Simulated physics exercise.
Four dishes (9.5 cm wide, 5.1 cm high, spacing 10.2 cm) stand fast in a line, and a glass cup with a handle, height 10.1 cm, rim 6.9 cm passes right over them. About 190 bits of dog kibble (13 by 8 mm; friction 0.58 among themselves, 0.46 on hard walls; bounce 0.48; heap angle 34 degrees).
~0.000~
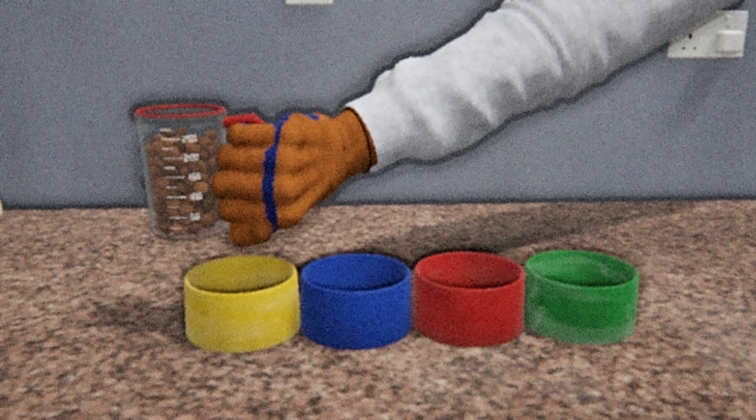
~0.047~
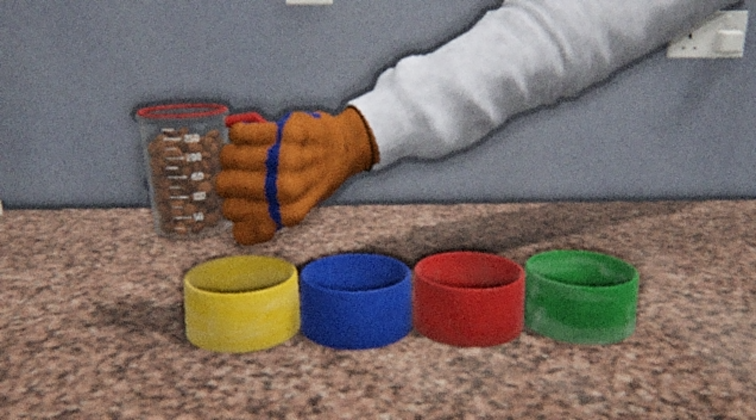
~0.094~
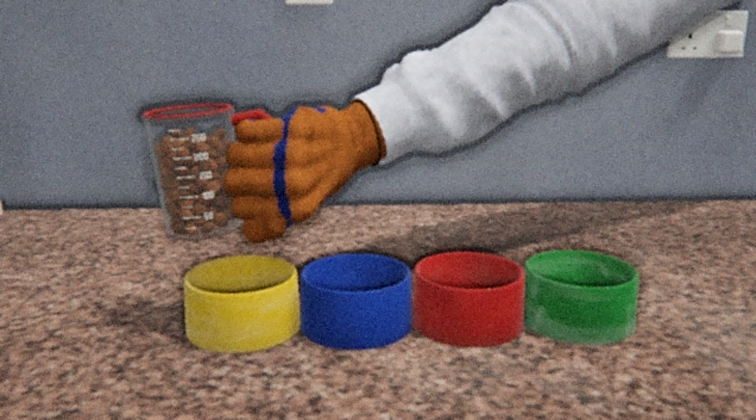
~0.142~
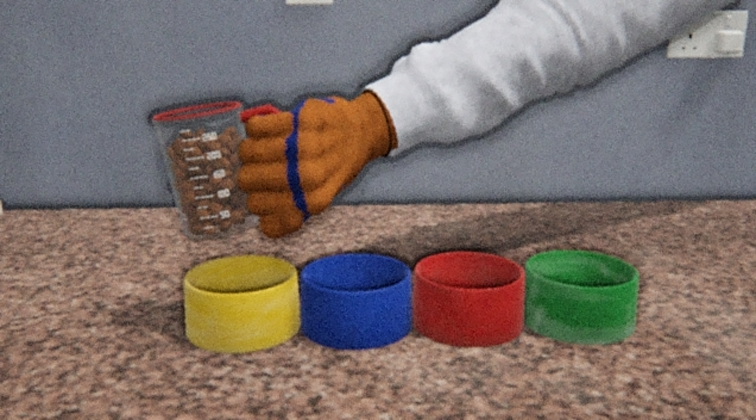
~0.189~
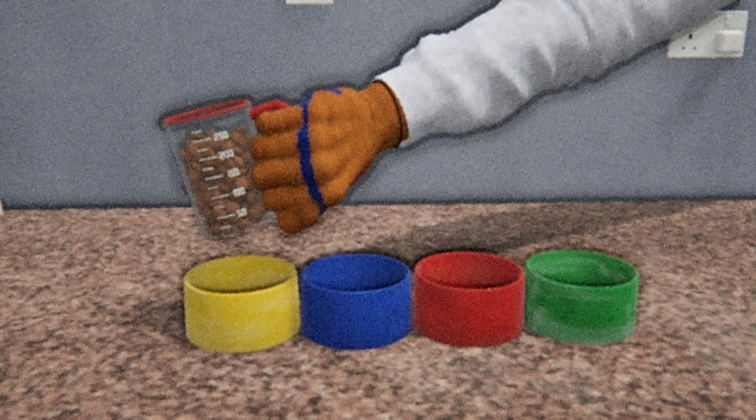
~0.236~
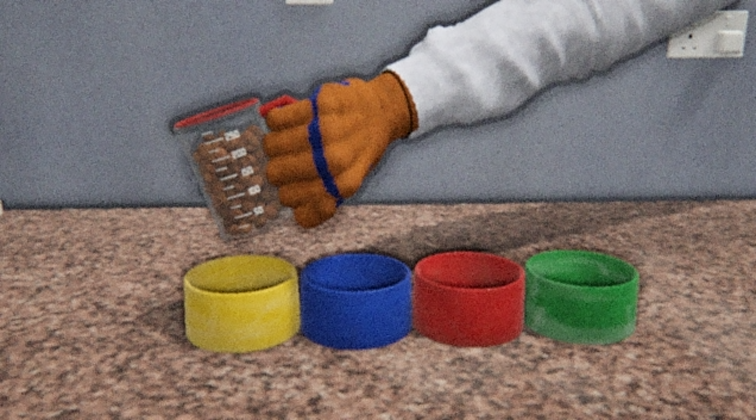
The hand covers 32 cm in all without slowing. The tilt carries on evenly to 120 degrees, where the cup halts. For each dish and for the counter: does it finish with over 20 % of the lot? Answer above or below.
Red above, blue below, green below, yellow below, counter below.
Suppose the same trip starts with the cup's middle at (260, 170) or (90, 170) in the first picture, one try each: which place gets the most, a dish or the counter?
The winner: Green; blue.
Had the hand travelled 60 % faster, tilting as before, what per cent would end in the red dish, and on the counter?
In that case red 100; counter 0.
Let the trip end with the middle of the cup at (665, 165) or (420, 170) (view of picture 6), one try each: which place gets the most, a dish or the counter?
The winner: Green, then blue.
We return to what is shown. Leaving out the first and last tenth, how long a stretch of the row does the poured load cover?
Some 6 cm.
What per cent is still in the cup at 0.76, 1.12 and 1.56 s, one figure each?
In turn: 100, 100, 45.
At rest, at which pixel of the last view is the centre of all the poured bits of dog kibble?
At about (470, 298).
After 0.76 s, tilt 65 degrees; cup holds 100 %.
After 1.12 s, tilt 99 degrees; cup holds 100 %.
After 1.56 s, tilt 120 degrees; cup holds 45 %, red 50 %.
In the end, at 2.5 s, red 100 %, blue 0 %, green 0 %, yellow 0 %, counter 0 %.
